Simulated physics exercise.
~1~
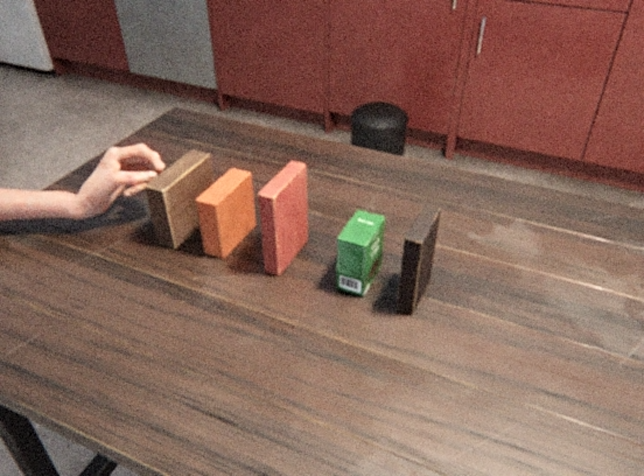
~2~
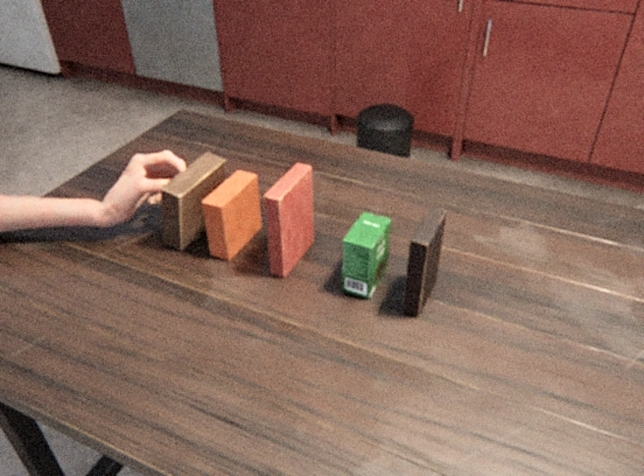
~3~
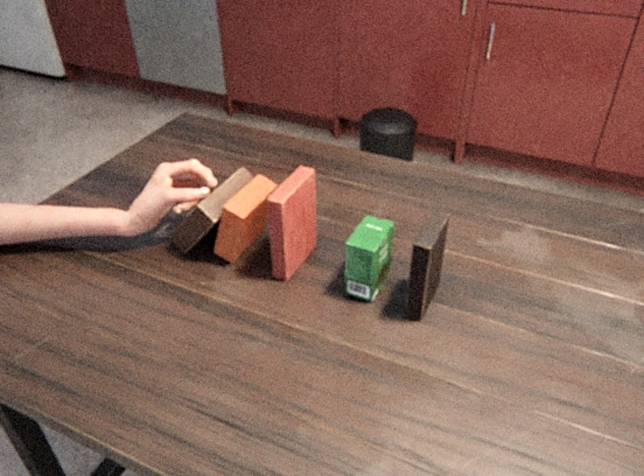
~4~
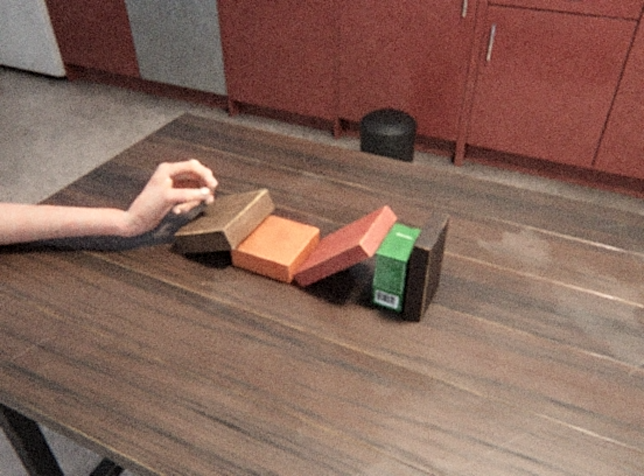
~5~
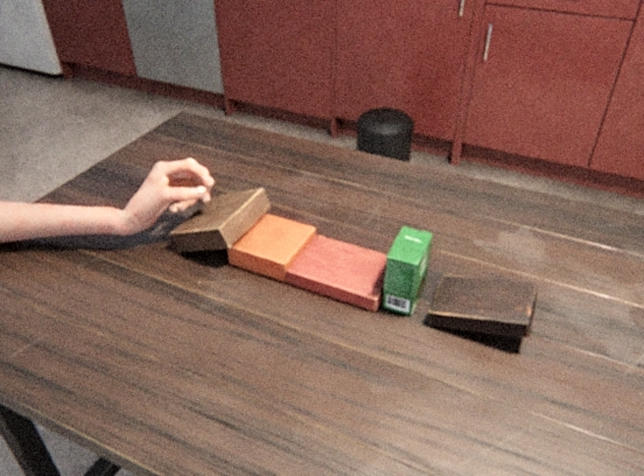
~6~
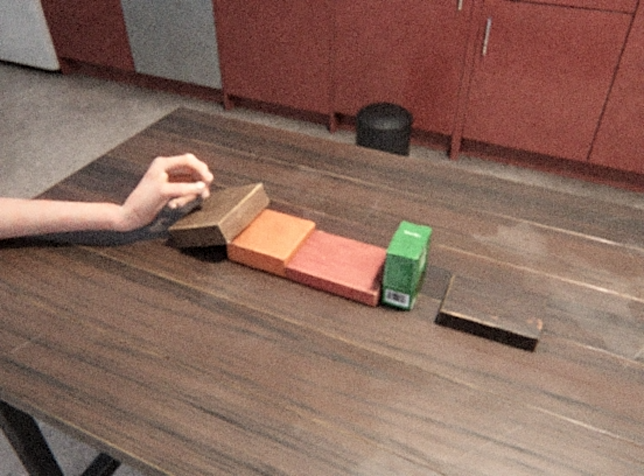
The video shows a hand tipping a brown board at the left of a row on a wooden table, toppling the orange board and red block rightward. The green packet is pushed right but stays upright, while the black block falls flat beyond it and the brown board rests tilted.
